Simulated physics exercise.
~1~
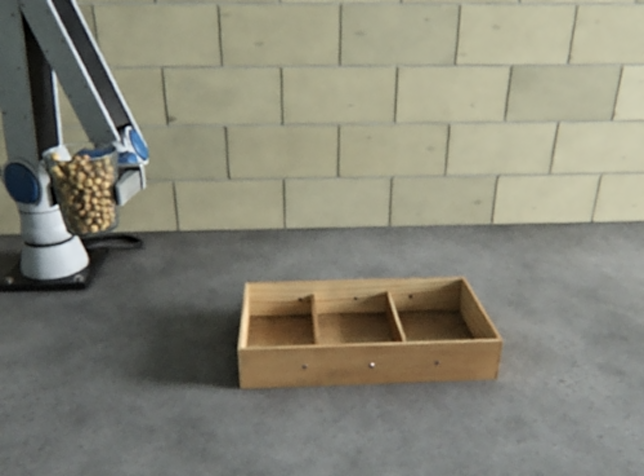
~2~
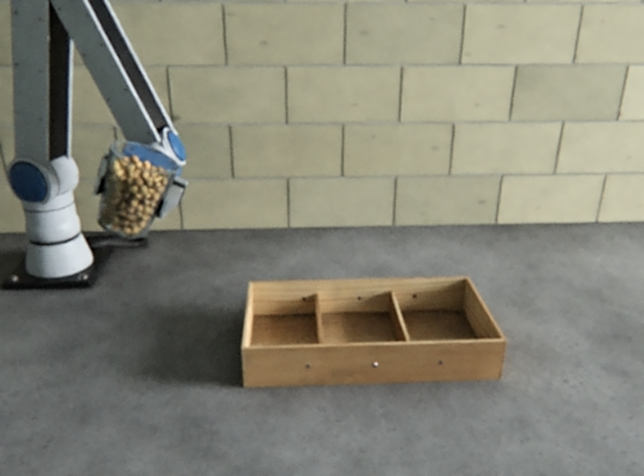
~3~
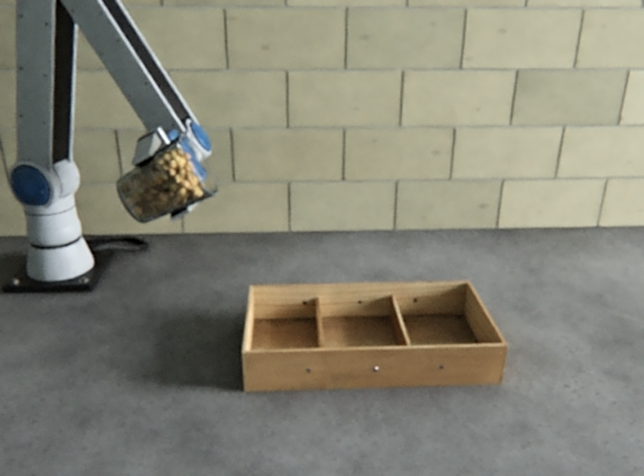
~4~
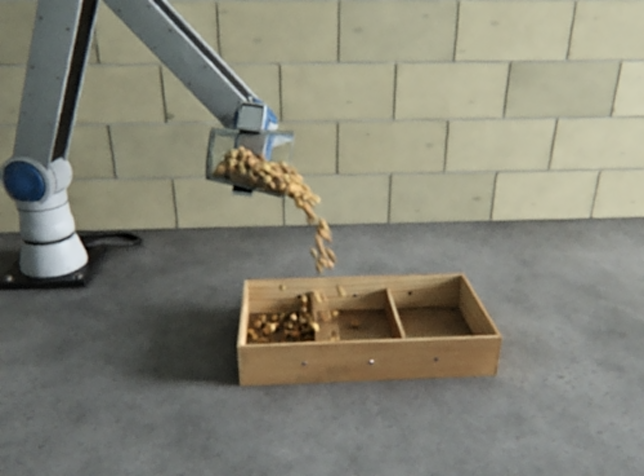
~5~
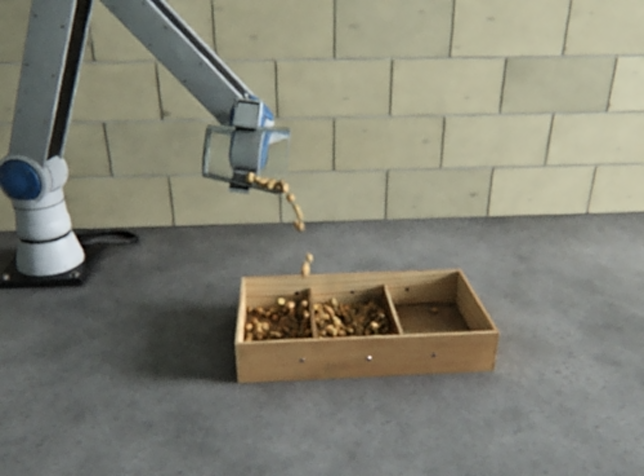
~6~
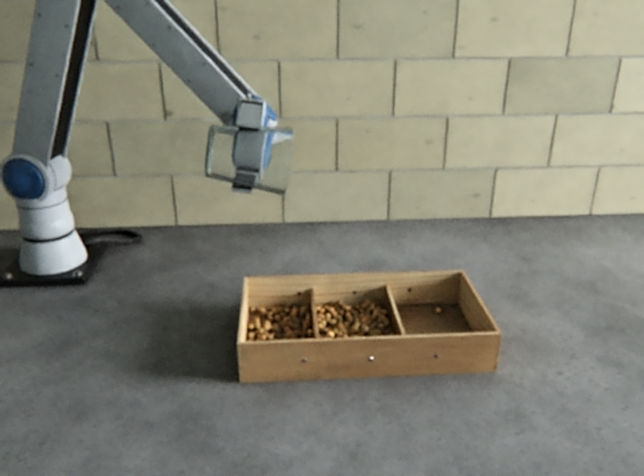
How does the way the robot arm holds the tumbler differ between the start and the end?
At the start the arm holds the tumbler upright, and at the end it holds it tipped over on its side.
